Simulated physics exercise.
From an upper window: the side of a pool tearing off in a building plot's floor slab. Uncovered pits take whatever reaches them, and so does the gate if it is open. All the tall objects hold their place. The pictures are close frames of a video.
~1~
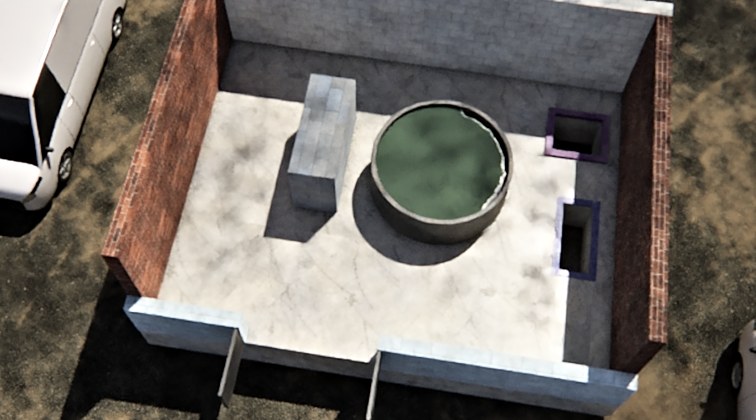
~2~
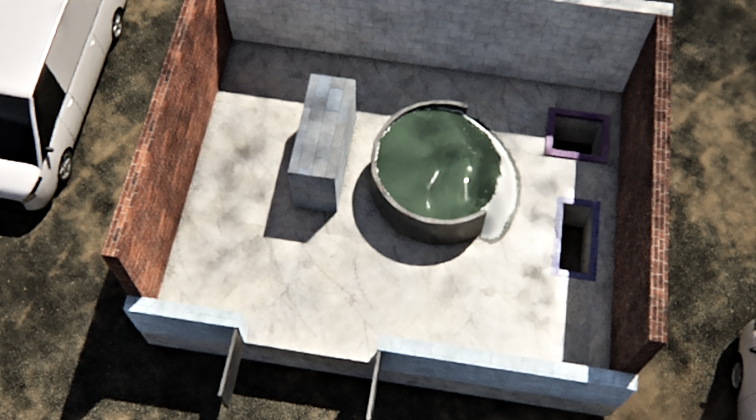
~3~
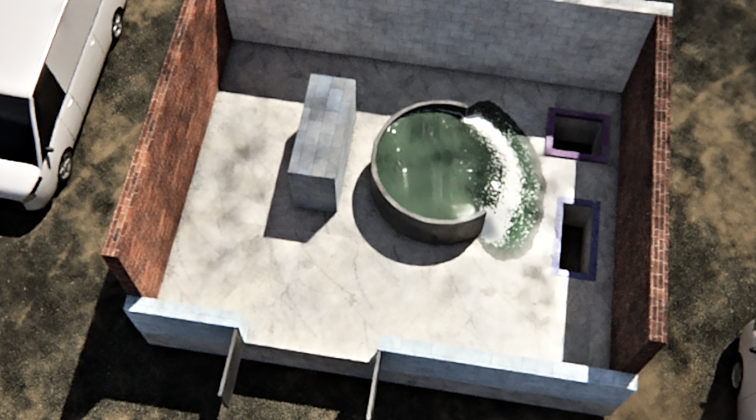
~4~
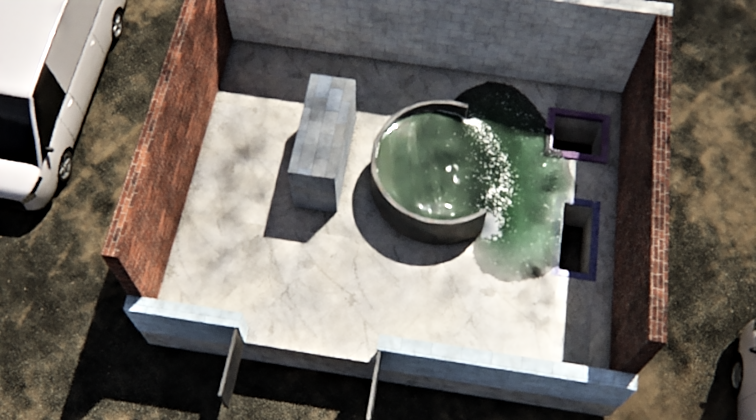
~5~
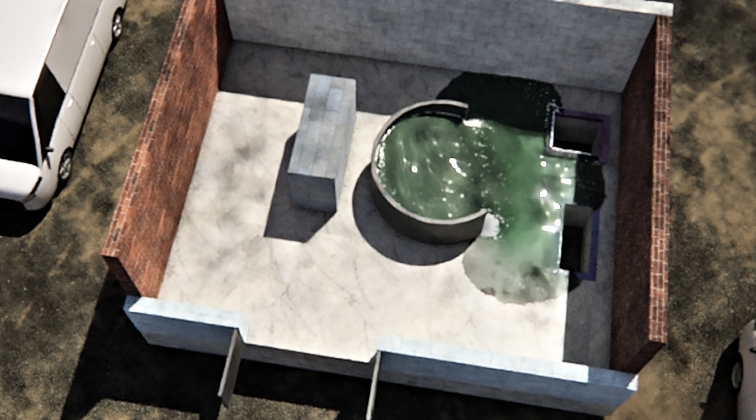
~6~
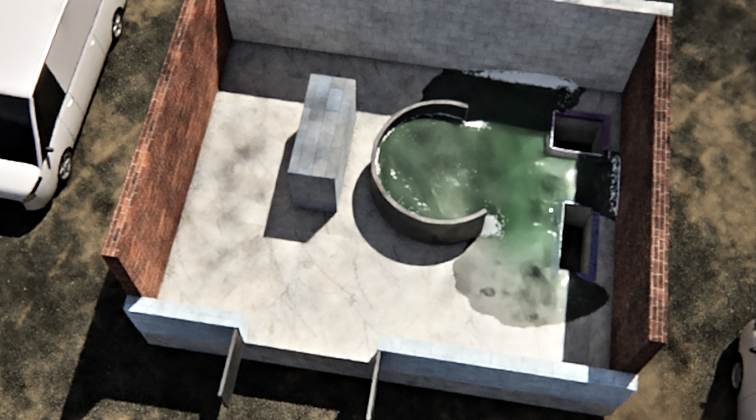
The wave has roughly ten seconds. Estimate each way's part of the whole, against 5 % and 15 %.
One by one: The gate takes under 5 %; the blue pit takes over 15 %; the purple pit takes over 15 %.
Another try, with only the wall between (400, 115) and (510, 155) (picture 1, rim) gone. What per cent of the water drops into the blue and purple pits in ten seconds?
Parts in a hundred: Blue 10, purple 35.
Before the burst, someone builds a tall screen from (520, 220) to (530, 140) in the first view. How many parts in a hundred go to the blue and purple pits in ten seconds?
Roughly, in per cent: Blue 25, purple 20.
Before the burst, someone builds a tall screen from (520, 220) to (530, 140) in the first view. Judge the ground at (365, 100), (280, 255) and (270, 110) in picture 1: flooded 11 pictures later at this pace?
In that order: Flooded, not flooded, no water.
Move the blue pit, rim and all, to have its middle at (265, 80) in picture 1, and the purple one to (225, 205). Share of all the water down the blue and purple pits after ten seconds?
Per cent: Blue 15, purple 2.
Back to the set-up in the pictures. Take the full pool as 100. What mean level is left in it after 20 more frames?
Close to 14 %.
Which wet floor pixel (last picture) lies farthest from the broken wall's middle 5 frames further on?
I would point to (606, 384).
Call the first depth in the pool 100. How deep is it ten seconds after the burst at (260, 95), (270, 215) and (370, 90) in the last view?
Roughly 2, 2 and 2 per cent, in turn.
A moment on, water covers 30 % of the floor; the gate 0 %, the blue pit 10 %, the purple pit 7 %.
Next, water covers 30 % of the floor; the gate 0 %, the blue pit 18 %, the purple pit 18 %.
Then, water covers 40 % of the floor; the gate 0 %, the blue pit 25 %, the purple pit 30 %.
Later, water covers 65 % of the floor; the gate 0 %, the blue pit 32 %, the purple pit 37 %.
In the end, water covers 70 % of the floor; the gate 0 %, the blue pit 36 %, the purple pit 37 %.
